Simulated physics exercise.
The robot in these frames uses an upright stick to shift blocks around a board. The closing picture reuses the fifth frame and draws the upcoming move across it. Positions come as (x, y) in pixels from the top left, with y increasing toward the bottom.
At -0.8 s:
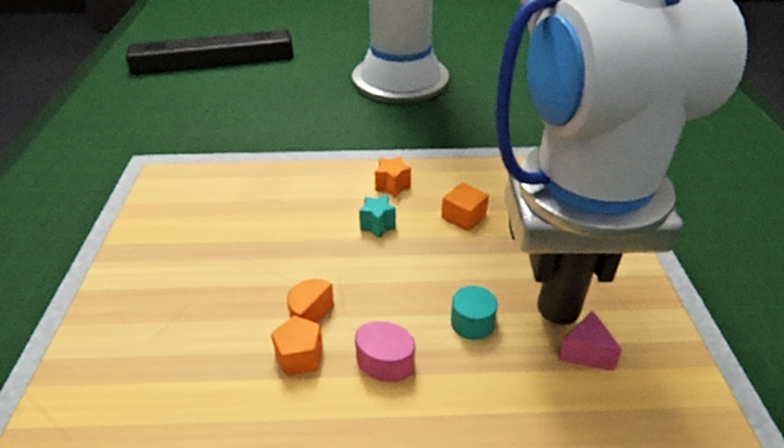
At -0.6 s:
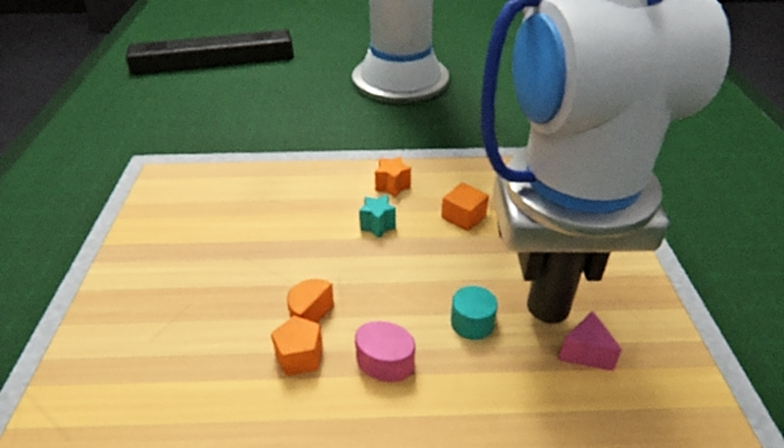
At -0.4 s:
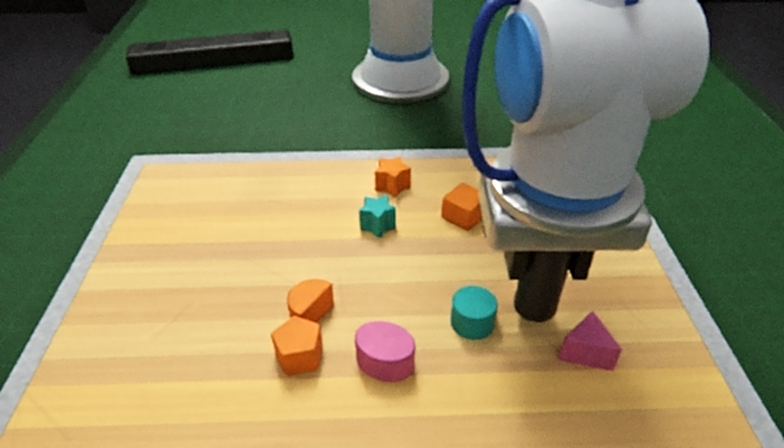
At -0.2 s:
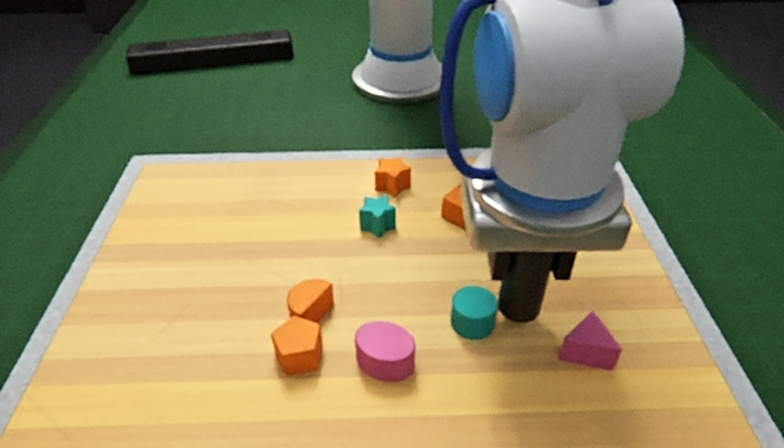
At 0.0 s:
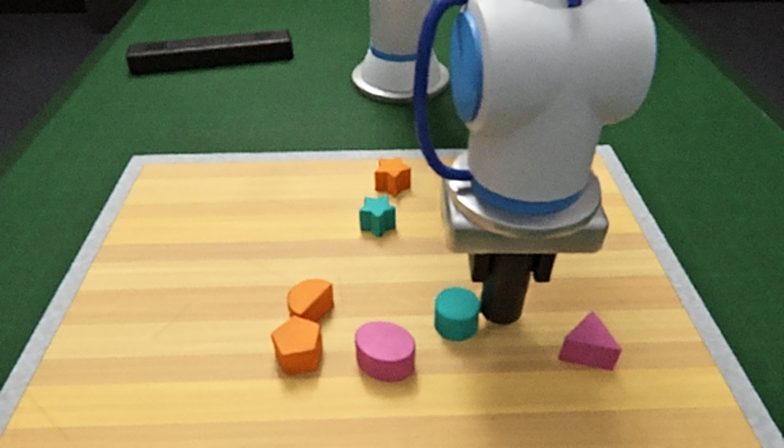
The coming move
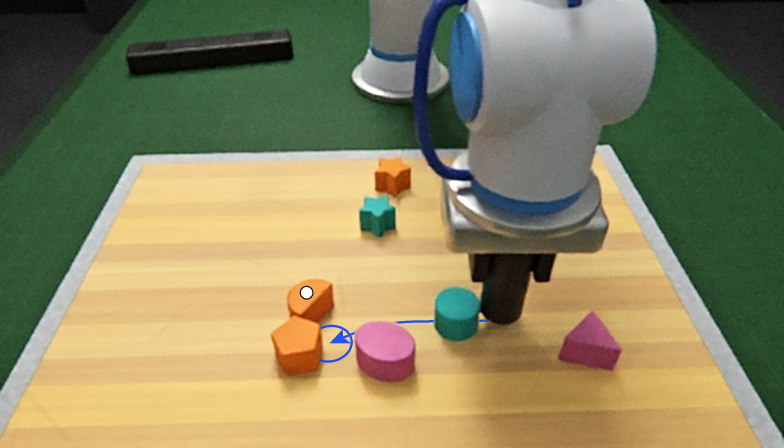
Robot arm sliding a dark upright stick left across a wooden board, nudging a turquoise round block slightly left among scattered blocks.
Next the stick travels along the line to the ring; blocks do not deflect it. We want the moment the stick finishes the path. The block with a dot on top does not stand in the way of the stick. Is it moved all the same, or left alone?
By the last moment, the block with a dot on top will have left its place.
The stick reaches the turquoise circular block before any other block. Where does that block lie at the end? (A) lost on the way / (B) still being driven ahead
The answer is B.
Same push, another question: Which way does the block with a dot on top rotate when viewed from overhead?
From the top, the block rotates clockwise.
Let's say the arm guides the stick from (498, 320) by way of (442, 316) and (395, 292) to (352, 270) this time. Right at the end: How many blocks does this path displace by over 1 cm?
One block moves.
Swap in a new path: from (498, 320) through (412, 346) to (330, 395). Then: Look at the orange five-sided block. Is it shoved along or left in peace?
The block moves away from its spot.
Drawn move, from (498, 320) through (441, 321) and (384, 325) to (330, 343); the dot is on the orange half-round block.
What follows on the original path. One third of the way, stick (442, 309); turquoise circular block (398, 306).
Two thirds of the way, stick (384, 313); pink oval (381, 343); turquoise circular block (339, 308).
At the end, stick (328, 331); orange five-sided block (273, 351), turned 15° anticlockwise; orange half-round block (289, 286), turned 45° clockwise; pink oval (378, 345), turned 20° anticlockwise; turquoise circular block (283, 314).
